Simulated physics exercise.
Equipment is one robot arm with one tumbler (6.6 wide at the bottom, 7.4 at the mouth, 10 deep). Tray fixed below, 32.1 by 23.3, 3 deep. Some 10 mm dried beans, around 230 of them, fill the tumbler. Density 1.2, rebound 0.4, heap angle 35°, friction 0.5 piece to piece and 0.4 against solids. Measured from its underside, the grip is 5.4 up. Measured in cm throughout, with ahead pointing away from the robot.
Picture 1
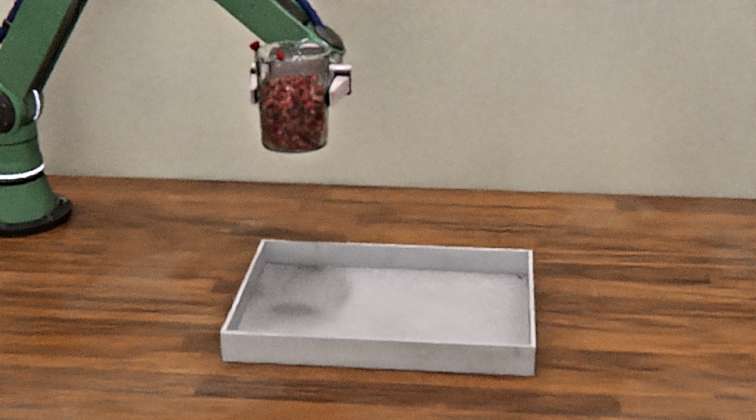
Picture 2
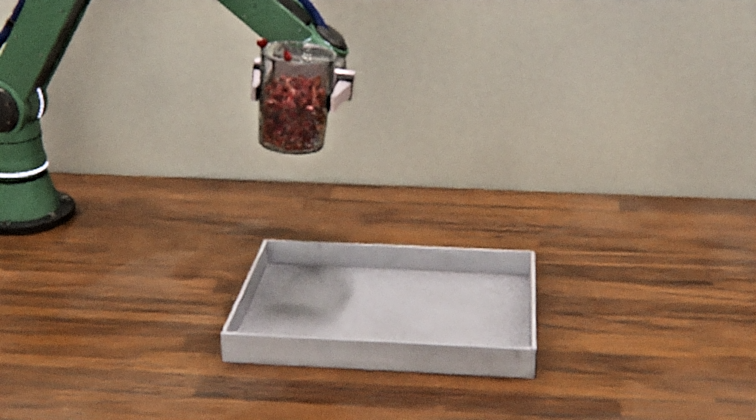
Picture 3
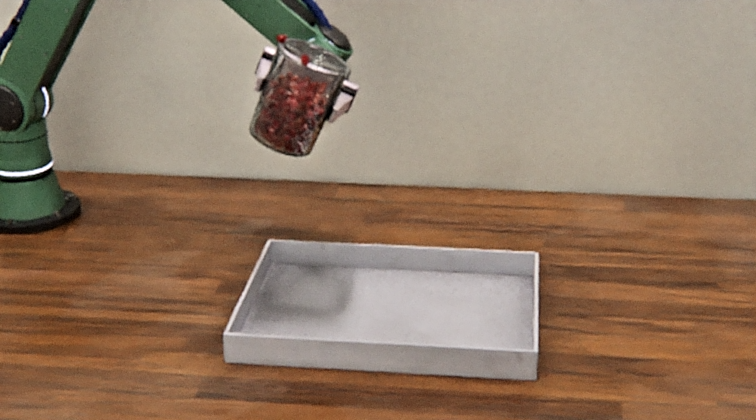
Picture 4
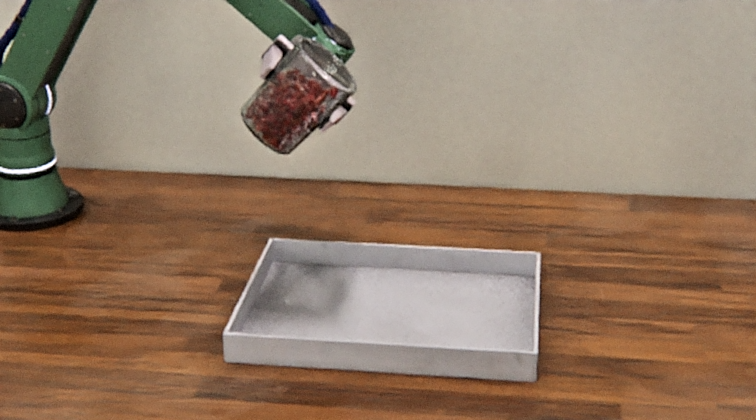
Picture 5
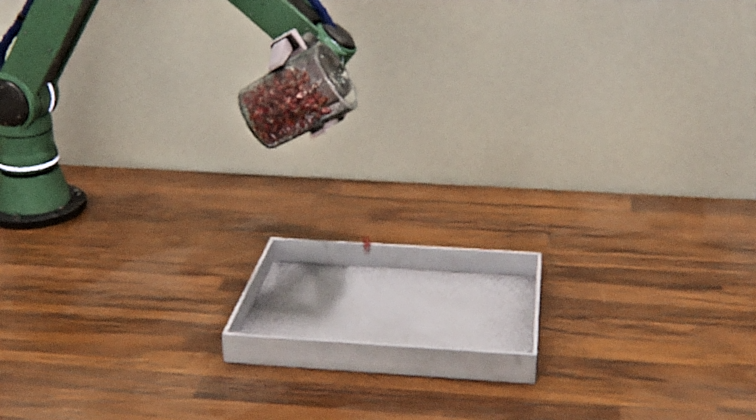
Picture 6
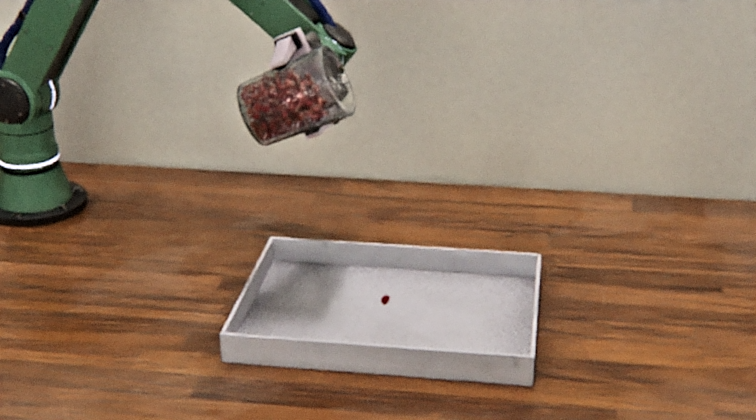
In this clip, a green robot arm holding a clear tumbler of small red pieces above a gray tray gradually tilts it to the right, and a single red piece drops out and lands in the tray.
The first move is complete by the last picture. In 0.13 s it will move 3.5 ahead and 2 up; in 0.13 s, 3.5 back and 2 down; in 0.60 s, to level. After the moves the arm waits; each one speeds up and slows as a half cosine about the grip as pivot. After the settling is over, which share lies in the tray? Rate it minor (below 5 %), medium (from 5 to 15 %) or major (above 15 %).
Rated: Medium.
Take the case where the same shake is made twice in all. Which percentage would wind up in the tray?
I'd expect close to 20 per cent then.
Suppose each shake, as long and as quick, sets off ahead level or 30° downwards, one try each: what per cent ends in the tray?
Try one gives about 5 in a hundred, try two about 0 in a hundred.
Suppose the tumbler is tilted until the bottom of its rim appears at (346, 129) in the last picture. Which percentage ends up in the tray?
45 %.
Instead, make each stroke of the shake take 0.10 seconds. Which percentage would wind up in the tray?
About 30 per cent, then.
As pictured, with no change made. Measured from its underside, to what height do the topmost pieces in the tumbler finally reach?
I'd say close to 8.5 cm.
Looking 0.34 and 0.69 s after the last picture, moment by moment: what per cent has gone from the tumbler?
At the first time about 10 per cent, at the second about 10 per cent.
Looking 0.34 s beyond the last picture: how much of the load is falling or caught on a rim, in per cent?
Around 10 per cent of the load.
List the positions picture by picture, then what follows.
The first picture shows the tumbler middle at (294, 99), level; upper third of the load around (293, 95), from x 255 to 320, top at y 45; 228 in the tumbler.
The second picture shows the tumbler middle at (295, 99), tilted 6° forward; upper third of the load around (294, 96), from x 260 to 325, top at y 45.
The third picture shows the tumbler middle at (296, 100), tilted 22° forward; upper third of the load around (289, 96), from x 260 to 325, top at y 40.
The fourth picture shows the tumbler middle at (296, 99), tilted 43° forward; upper third of the load around (287, 92), from x 250 to 335, top at y 75; 227 in the tumbler, 1 in flight or on a rim.
The fifth picture shows the tumbler middle at (296, 98), tilted 59° forward; upper third of the load around (284, 90), from x 250 to 365, top at y 70; 227 in the tumbler, 1 in flight or on a rim.
The sixth picture shows the tumbler middle at (294, 98), tilted 65° forward; upper third of the load around (282, 89), from x 245 to 385, top at y 70; 227 in the tumbler, 1 in the tray.
Then, 0.34 s on, tilted 62° forward, highest piece 27 above the table; 205 in the tumbler, 1 in the tray, 22 in flight or on a rim.
Then, 0.69 s on, tilted 12° forward, highest piece 30 above the table; 204 in the tumbler, 24 in the tray.
Then, 1.06 s on, level, highest piece 29 above the table; 204 in the tumbler, 24 in the tray.
Then, 2.11 s on, level, highest piece 29 above the table; 204 in the tumbler, 24 in the tray.
In the end, 204 in the tumbler, 24 in the tray. That is 11 % in the tray.
